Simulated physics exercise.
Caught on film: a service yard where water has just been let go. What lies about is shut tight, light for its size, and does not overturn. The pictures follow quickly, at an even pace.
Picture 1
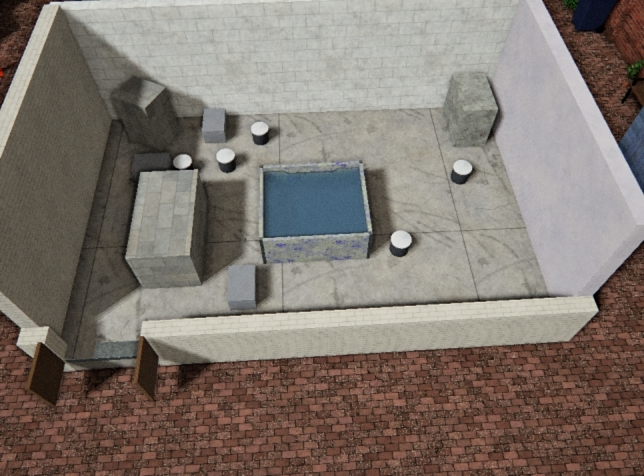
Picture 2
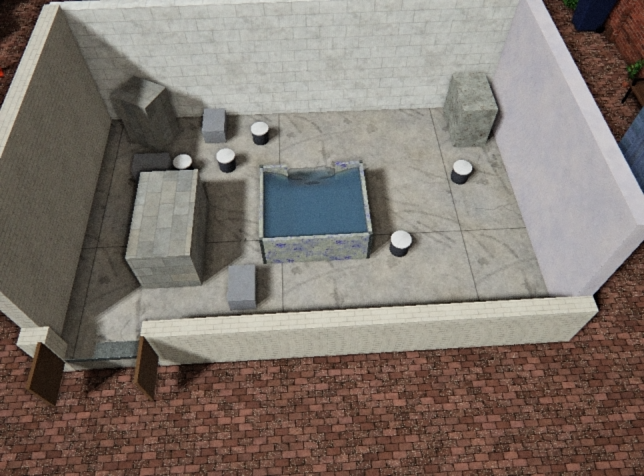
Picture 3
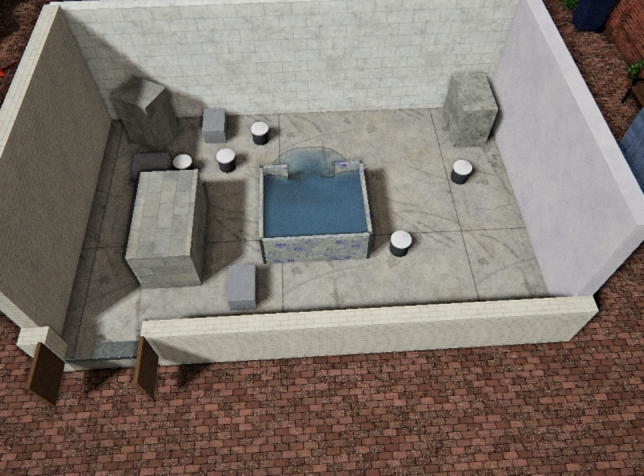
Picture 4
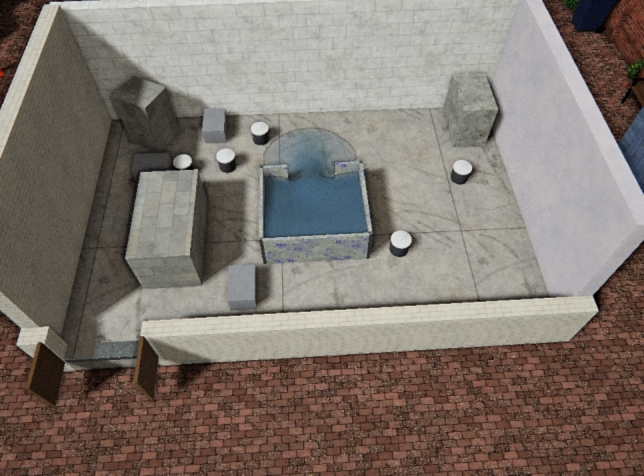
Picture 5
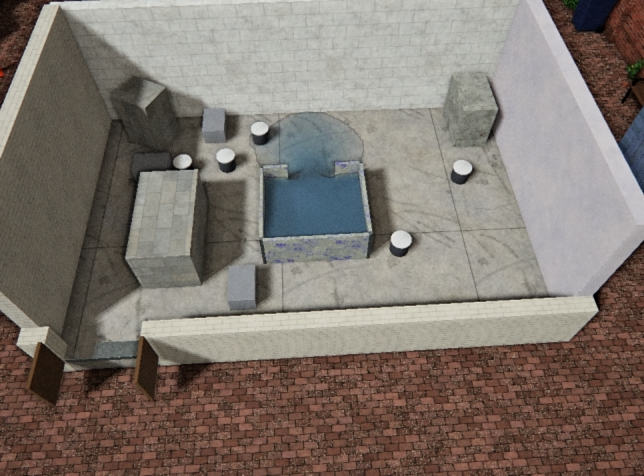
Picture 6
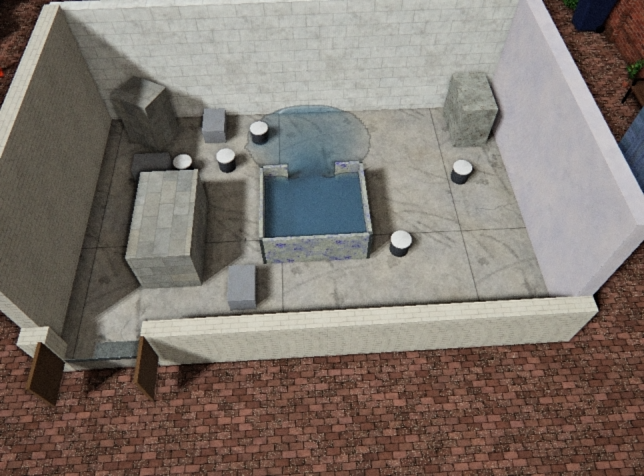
In a walled service yard paved with pale slabs, a square tank stands full of blue water among grey blocks and small white-topped pails. A gap appears in the tank's back wall, and water pours through, spreading in a widening rounded sheet toward the rear wall while the pails and blocks stay put.
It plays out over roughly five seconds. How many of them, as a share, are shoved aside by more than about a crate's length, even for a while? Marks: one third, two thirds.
Share: From one to two thirds.
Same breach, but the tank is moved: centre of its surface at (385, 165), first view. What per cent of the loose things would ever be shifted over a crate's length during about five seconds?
Roughly 60 per cent.
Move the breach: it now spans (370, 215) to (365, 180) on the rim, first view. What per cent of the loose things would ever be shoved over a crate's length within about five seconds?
Near 20 in a hundred.
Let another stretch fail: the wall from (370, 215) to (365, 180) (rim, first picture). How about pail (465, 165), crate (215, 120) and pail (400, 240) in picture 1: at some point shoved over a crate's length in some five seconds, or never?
As listed: Yes, short of that, moved that far.
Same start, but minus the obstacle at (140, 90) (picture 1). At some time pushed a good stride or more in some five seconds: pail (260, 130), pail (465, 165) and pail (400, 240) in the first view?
In that order: Pushed that far, yes, short of that.
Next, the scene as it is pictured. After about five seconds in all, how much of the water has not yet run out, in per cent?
Roughly 100 per cent.
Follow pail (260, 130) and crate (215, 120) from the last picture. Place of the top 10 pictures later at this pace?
Roughly at (197, 110) and (181, 135).
A moment on, 0 of 8 are well off their spots; 0 afloat.
Next, 2 of 8 are well off their spots; 1 afloat.
Later, 4 of 8 are well off their spots; 1 afloat.
In the end, 5 of 8 are well off their spots, and 5 have been at some point; 3 afloat.
